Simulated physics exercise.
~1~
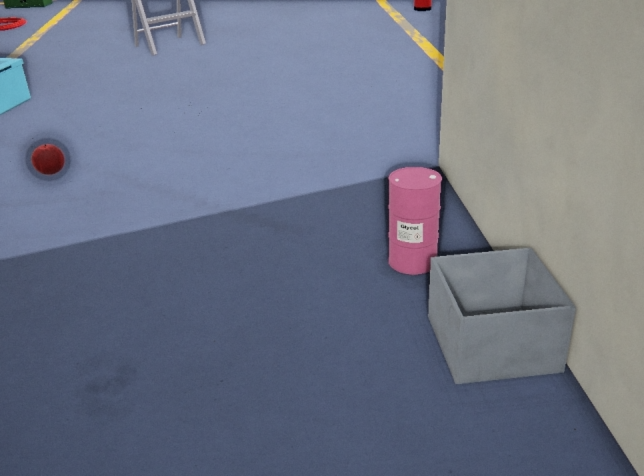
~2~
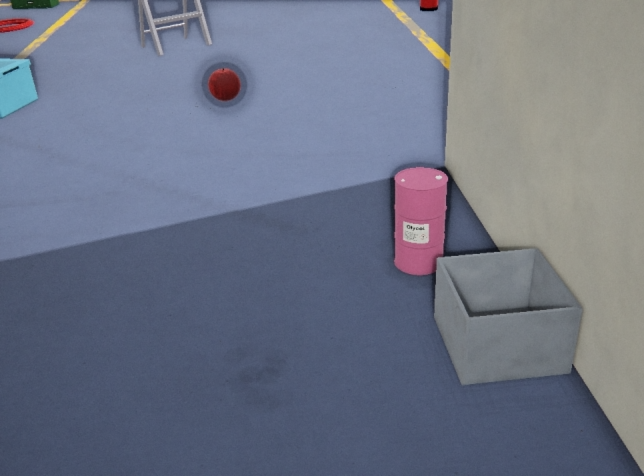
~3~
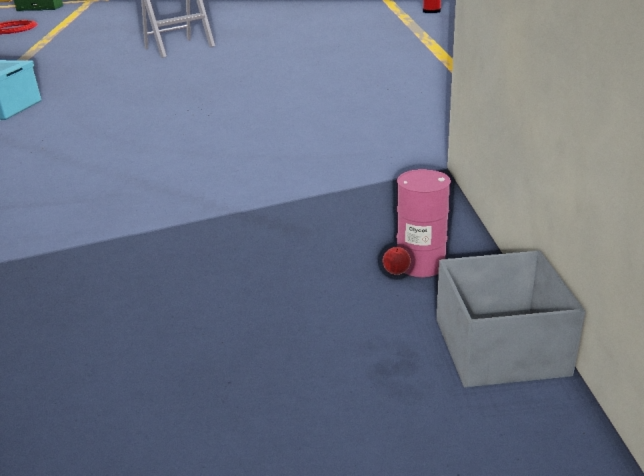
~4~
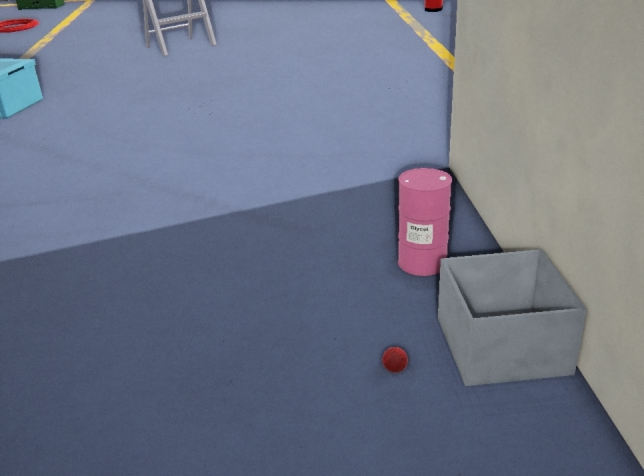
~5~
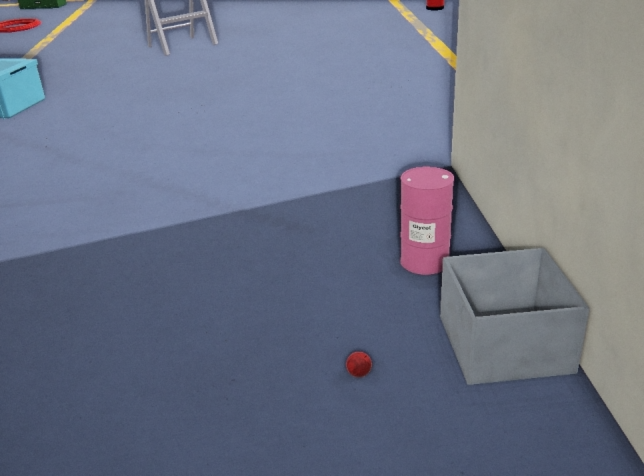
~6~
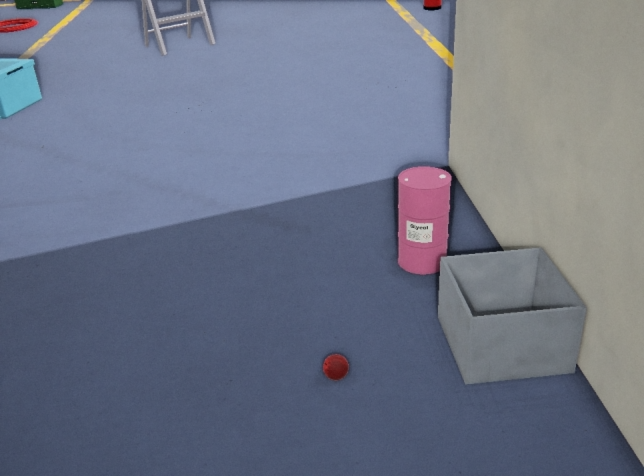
A small red ball-like object flies through the air above a blue-grey floor, seen from a raised, slightly swaying viewpoint. An open, empty grey box sits at the right beside a pale wall, with a pink canister just behind it and a stepladder and a light-blue container farther back. The red object travels right, rising at first, then drops in front of the canister's lower left side. It comes down to the floor left of the box without going in. It then moves a short way left and ends on the floor outside the box, while the canister stays standing in place.
